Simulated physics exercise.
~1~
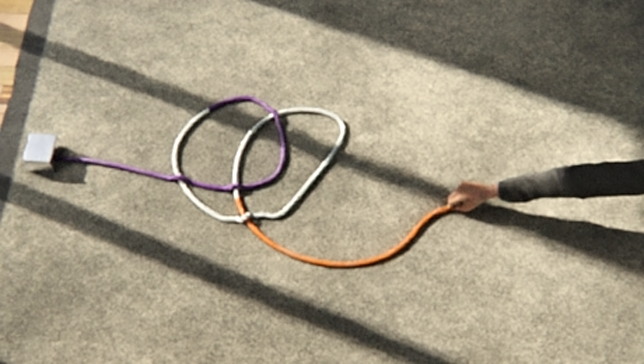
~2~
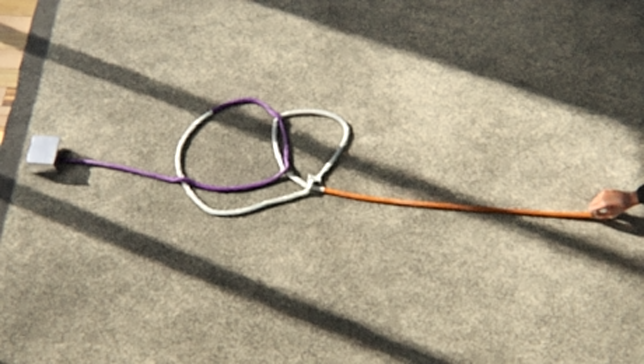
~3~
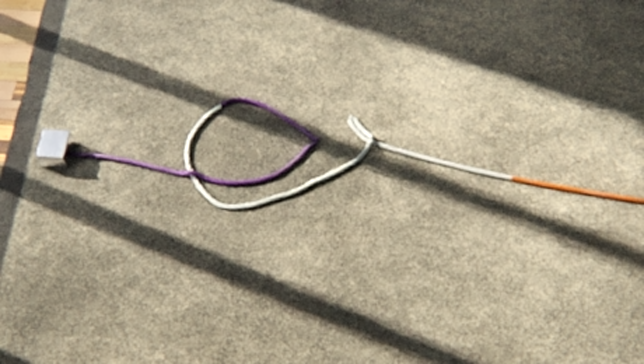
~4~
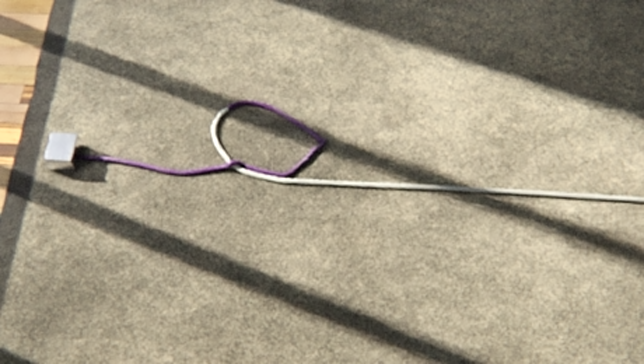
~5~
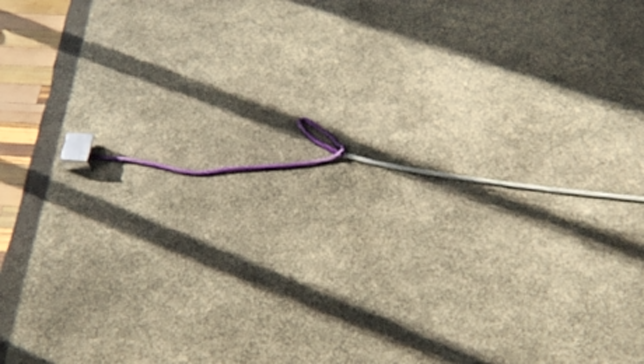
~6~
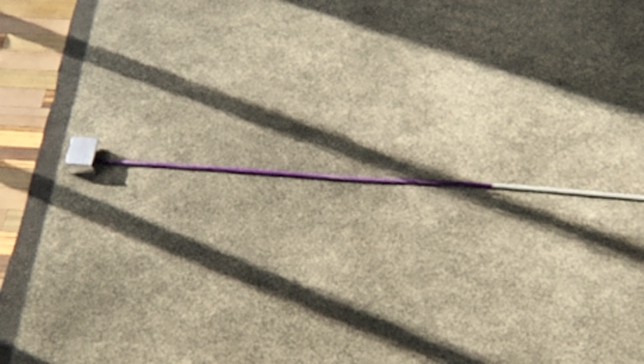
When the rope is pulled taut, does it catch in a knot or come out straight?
It comes out straight. The last small purple loop slips away and the rope runs in a line from the block with no knot in it.
